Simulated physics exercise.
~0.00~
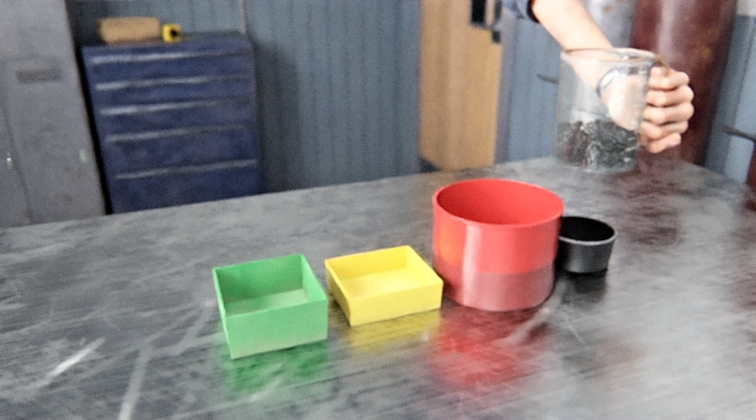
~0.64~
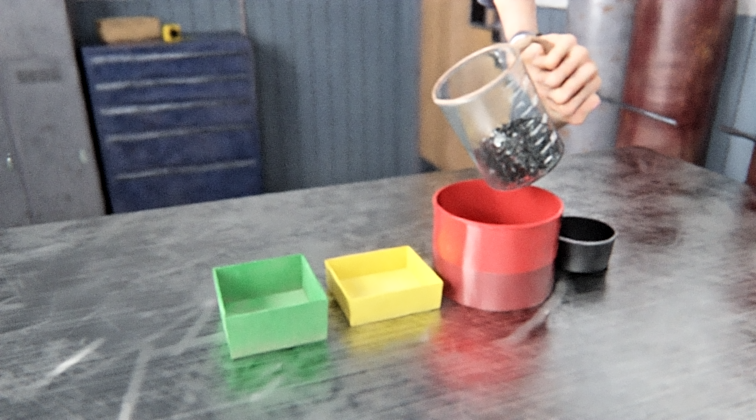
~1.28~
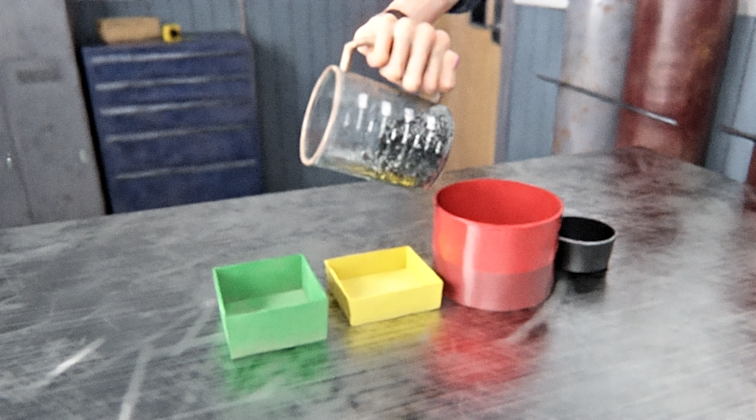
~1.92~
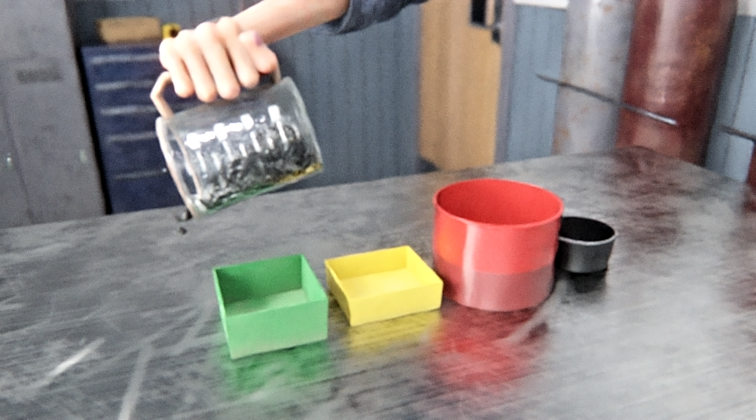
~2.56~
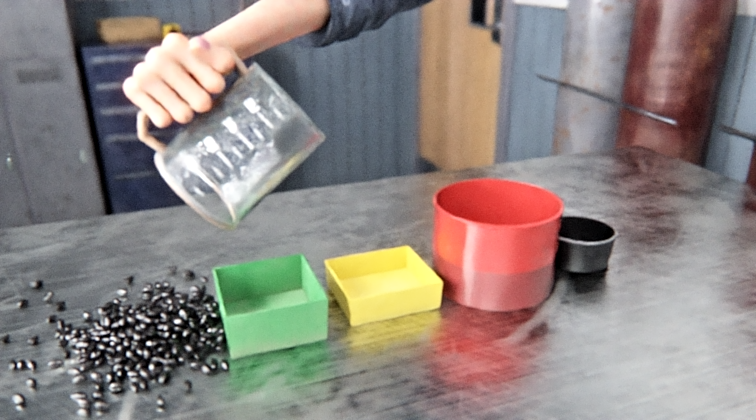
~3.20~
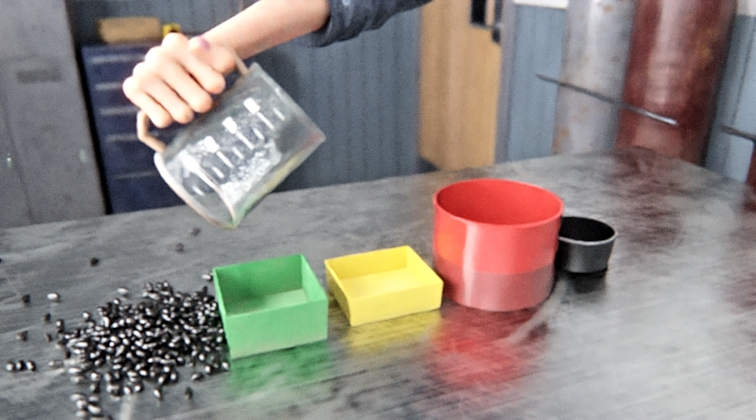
On a scuffed dark metal tabletop in a workshop, a green tin, a yellow tin, a red pot and a small black dish stand in a row from left to right. A hand holds a clear jug of black beans upright above the right side. The hand carries the jug left over the row, tipping it further as it goes. Past the yellow tin, the first beans slip from its lip. The jug tips until its mouth points down, and the beans spill beside the green tin. They end scattered on the table at the left, with the emptied jug still held above.
